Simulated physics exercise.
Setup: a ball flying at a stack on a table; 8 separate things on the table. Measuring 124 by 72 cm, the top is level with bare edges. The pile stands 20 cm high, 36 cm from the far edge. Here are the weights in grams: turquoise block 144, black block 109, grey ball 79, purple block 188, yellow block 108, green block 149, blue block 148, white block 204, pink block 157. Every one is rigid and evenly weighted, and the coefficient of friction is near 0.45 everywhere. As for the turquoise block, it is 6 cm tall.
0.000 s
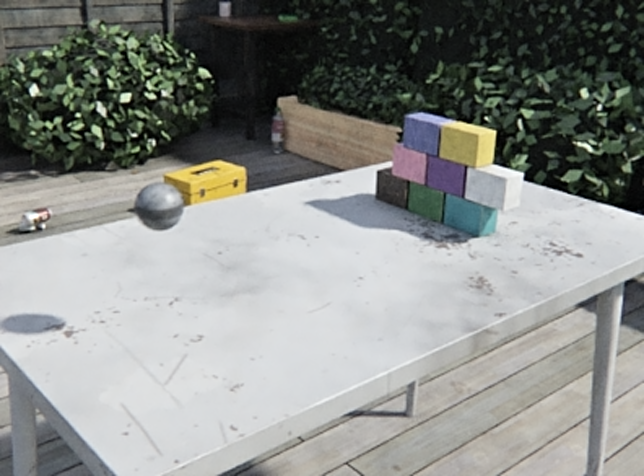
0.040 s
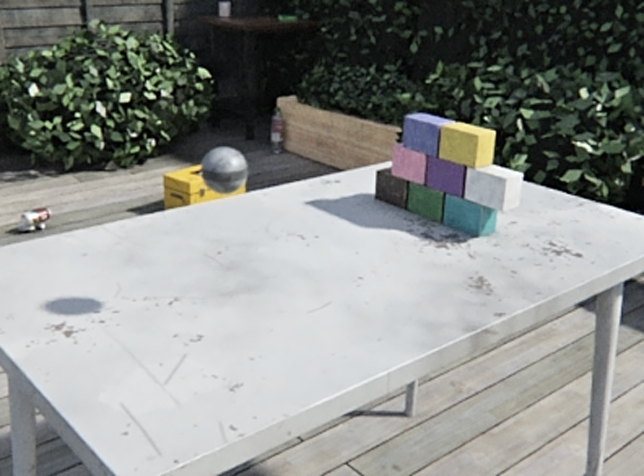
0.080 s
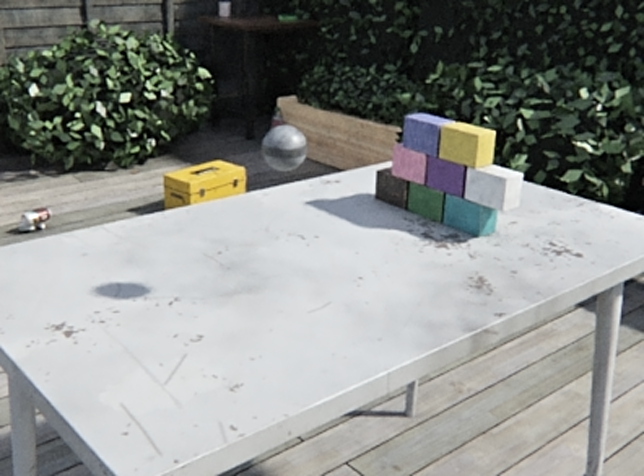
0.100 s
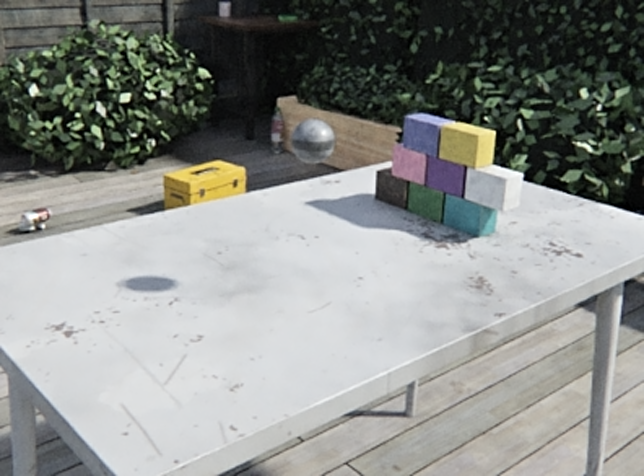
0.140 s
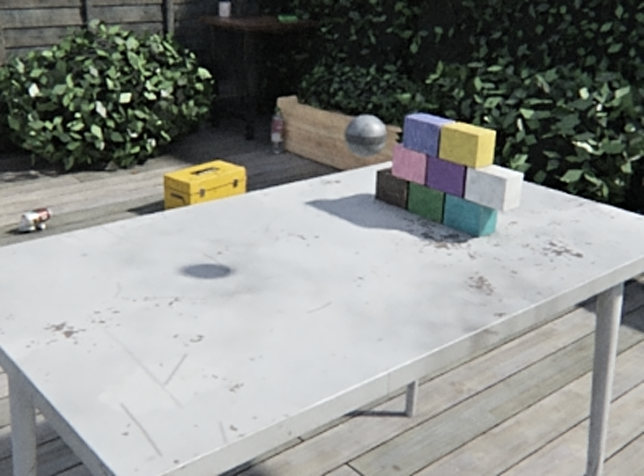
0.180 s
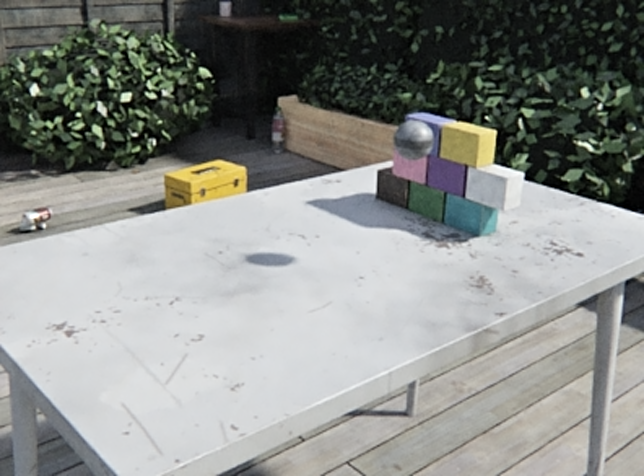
A grey ball flies through the air above the left side of a pale table, passing in front of a yellow toolbox as its shadow slides across the tabletop. It continues rightward, drawing closer to the stack of colourful blocks, and then overlaps the blue and pink ones in view.
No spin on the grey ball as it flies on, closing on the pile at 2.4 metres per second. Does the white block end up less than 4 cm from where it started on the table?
It does not stay where it started.
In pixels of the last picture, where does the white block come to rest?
It stops at about (526, 219).
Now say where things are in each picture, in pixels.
In the first picture, 62 cm short of the pile; grey ball (159, 207); white block (494, 186).
In the second picture, 52 cm short of the pile; grey ball (224, 171); purple block (453, 174).
In the third picture, 43 cm short of the pile; grey ball (285, 148); green block (433, 200).
In the fourth picture, 38 cm short of the pile; grey ball (313, 141); pink block (417, 163).
In the fifth picture, 28 cm short of the pile; grey ball (365, 136); black block (399, 187).
In the sixth picture, 18 cm short of the pile; grey ball (414, 141); white block (494, 186).
By 0.28 s, grey ball near (499, 180); white block tilted 5° near (499, 184).
By 0.38 s, grey ball near (525, 228); white block tilted 24° near (515, 187); yellow block tilted 3°.
By 0.48 s, grey ball near (540, 227); white block on its side near (520, 205).
When it is over (1.1 s), lying over on the table, white block; the other 7 within 4 cm of the start. End places, in pixels of the last picture, white block near (526, 218).
